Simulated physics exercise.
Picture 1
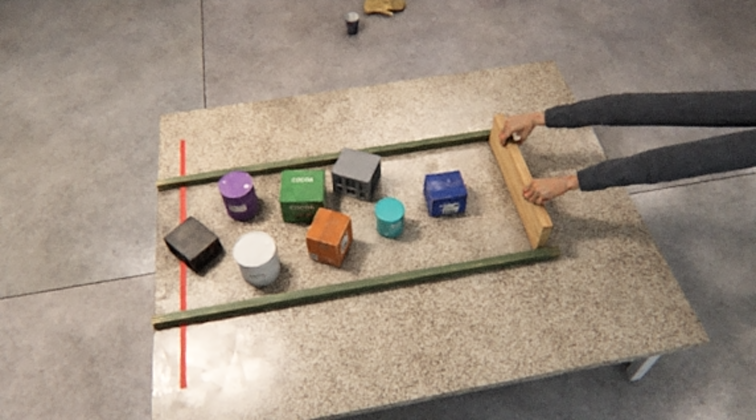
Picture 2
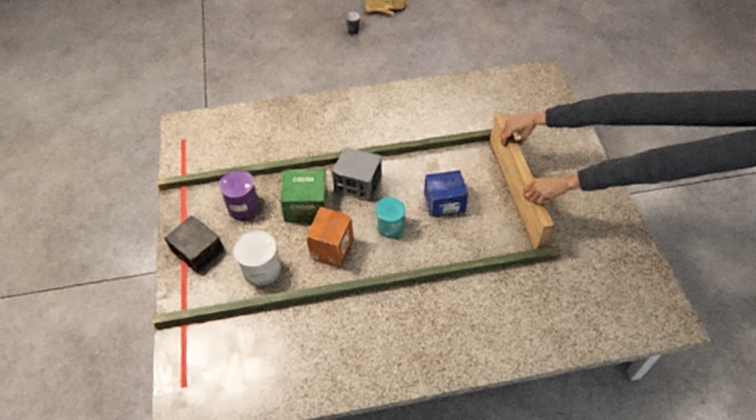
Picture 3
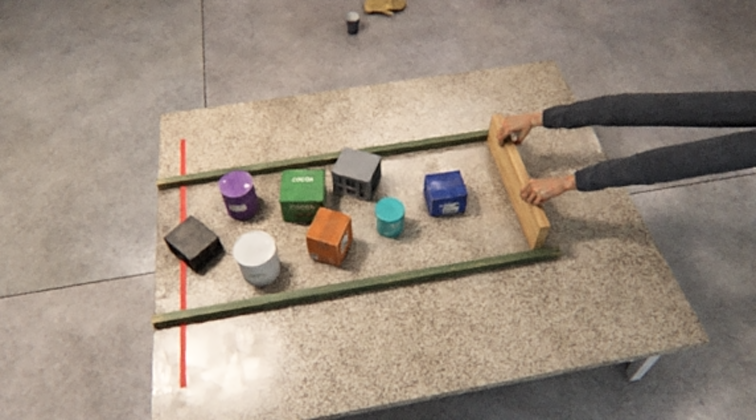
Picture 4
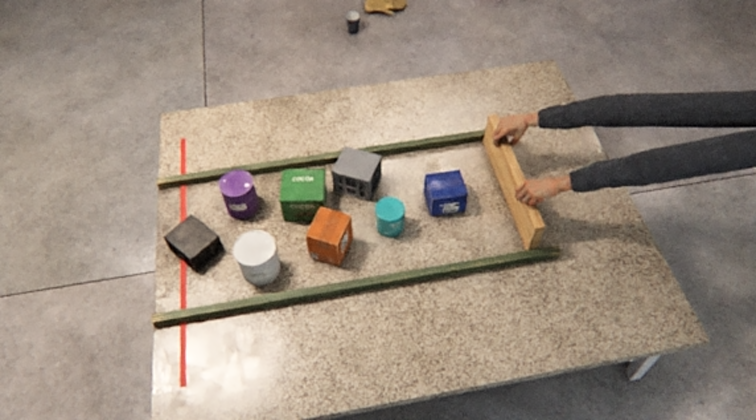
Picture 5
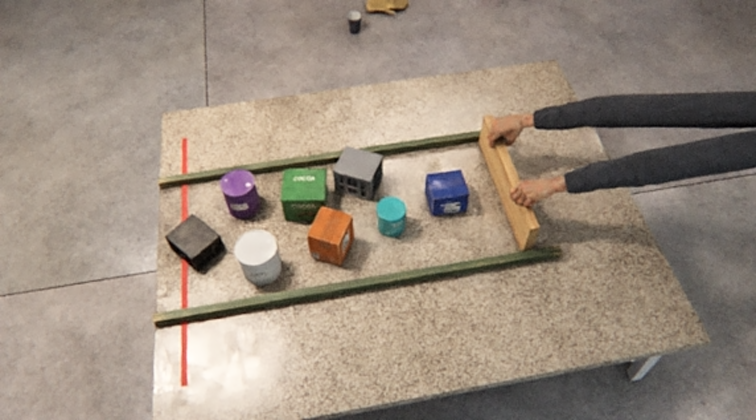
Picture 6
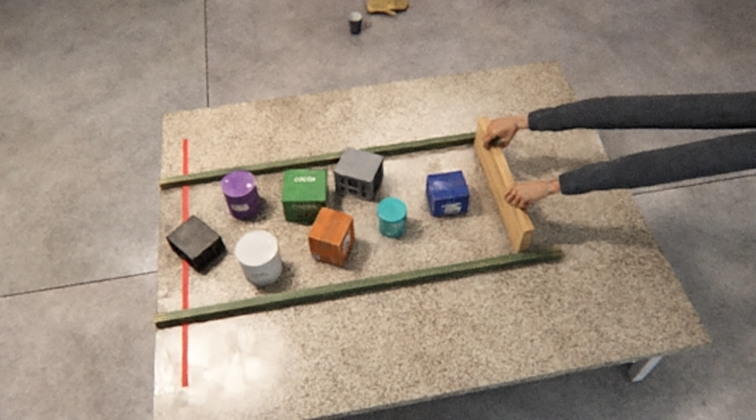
The footage shows eight crates, parcels and tubs standing between two battens on a low platform marked with red tape, while two hands slide a wooden plank slightly left toward them and the objects stay in place.
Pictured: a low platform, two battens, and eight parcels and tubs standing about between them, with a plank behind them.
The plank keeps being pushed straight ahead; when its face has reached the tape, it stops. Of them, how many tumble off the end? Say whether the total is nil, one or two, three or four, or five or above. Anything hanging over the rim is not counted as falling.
When it halts, three, or four, of them have come off.
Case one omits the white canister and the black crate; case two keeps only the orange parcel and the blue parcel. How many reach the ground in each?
Well, the first time you'd get 2, and the next time 3.
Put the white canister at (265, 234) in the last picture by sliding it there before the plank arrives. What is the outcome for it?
Put there, it simply leaves the top.
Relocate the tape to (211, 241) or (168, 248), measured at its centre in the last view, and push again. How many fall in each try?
The counts: 4 and 8.
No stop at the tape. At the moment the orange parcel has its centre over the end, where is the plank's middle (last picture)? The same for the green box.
Around (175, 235) first and around (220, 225) second.
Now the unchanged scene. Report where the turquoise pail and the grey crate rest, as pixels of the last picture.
Final spots - turquoise pail (167, 260), grey crate (163, 194).
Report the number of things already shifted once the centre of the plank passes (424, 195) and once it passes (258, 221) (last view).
That makes 2 at the first spot and 8 at the second.
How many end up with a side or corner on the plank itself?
Tally at the end: 4.
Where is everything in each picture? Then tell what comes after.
In the first picture, black crate (194, 244); purple canister (239, 196); white canister (258, 259); plank (518, 179); tape (183, 246).
In the second picture, purple canister (240, 195); turquoise pail (391, 218).
In the third picture, white canister (258, 259); plank (516, 180).
In the fourth picture, black crate (194, 243); blue parcel (445, 193).
In the fifth picture, purple canister (241, 194); grey crate (358, 174).
In the sixth picture, black crate (196, 243); purple canister (242, 195); white canister (260, 259); plank (501, 183); tape (185, 245).
Soon after, none off yet; black crate at rest near (196, 243); purple canister at rest near (242, 195); white canister at rest near (260, 259).
Then, none off yet; black crate at rest near (196, 243); purple canister moved a little near (224, 197); white canister moved a little near (248, 263).
Further on, none off yet; black crate moved about its own width near (161, 260); purple canister tipped a little near (140, 210); white canister moved well along near (184, 286).
At rest, the number that fall off is three or four; fallen, green box, white canister, purple canister and black crate.
